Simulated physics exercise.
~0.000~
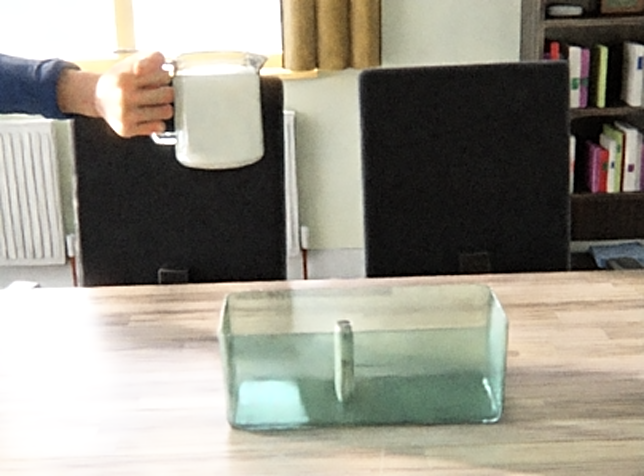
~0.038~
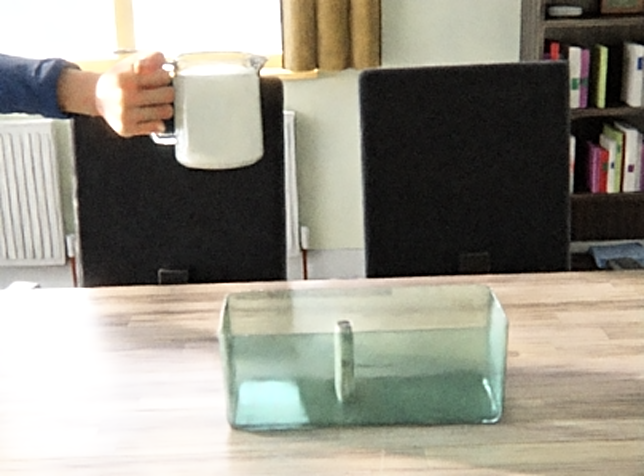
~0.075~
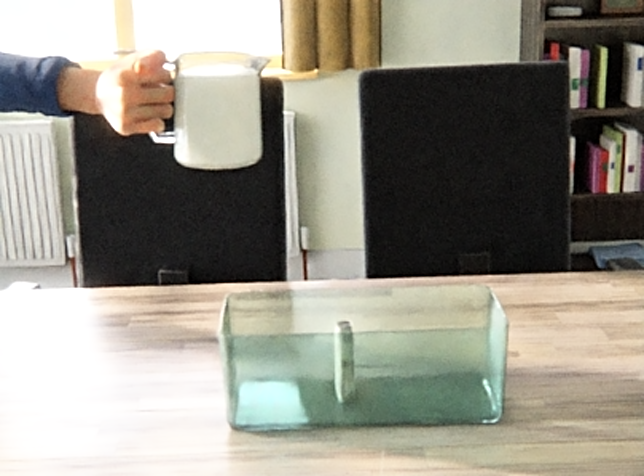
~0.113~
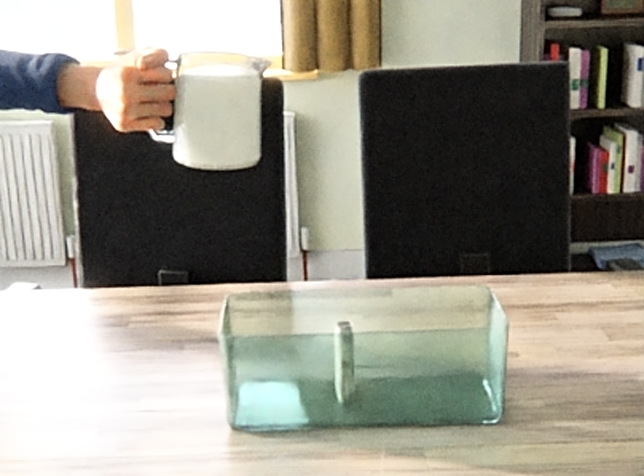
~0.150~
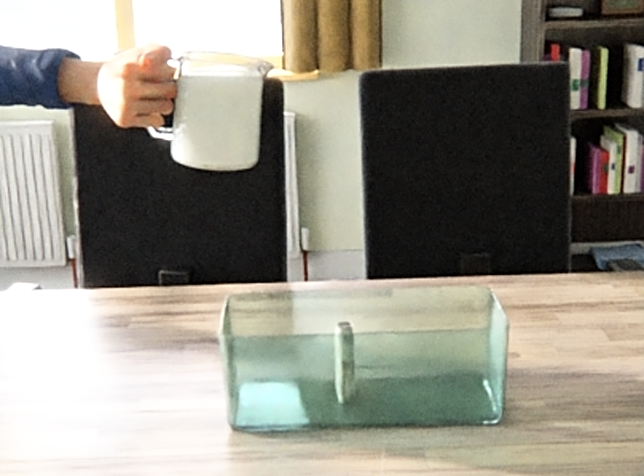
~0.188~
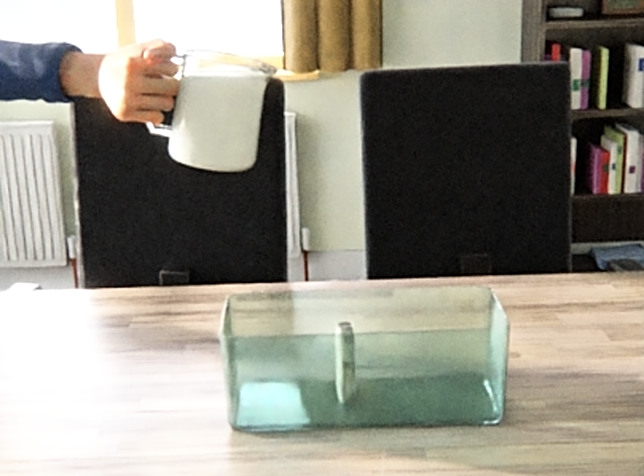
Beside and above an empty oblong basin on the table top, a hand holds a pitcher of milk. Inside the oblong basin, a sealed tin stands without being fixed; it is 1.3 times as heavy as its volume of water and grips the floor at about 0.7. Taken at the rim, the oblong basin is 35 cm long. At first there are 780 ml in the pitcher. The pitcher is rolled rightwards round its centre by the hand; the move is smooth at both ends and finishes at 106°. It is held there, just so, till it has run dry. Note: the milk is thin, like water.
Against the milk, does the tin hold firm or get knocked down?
It stays erect.
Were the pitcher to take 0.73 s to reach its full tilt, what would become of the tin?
Outcome - the tin remains standing.
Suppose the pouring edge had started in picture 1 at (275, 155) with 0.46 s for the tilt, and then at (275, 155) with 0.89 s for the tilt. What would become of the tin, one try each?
In the first try it comes down; in the second it comes down.
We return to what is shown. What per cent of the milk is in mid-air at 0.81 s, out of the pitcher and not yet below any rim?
Near 38 per cent, I'd say.
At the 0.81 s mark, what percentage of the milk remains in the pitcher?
What remains is about 30 percent of it all.
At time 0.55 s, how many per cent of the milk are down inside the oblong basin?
About 0%.
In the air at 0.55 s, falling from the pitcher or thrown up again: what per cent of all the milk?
18 per cent.
Then, 0.55 s in, the tilt is 72° and 82 per cent is still to pour; the tin stands where it began.
Then, 0.81 s in, the tilt is 104° and 31 per cent is still to pour; the tin stands where it began.
Then, 1.09 s in, the tilt is 106° and 5 per cent is still to pour; the tin stands where it began.
Then, 1.39 s in, the tilt is 106° and 0 per cent is still to pour; the tin leans 4°.
Finally, the tin stands where it began.
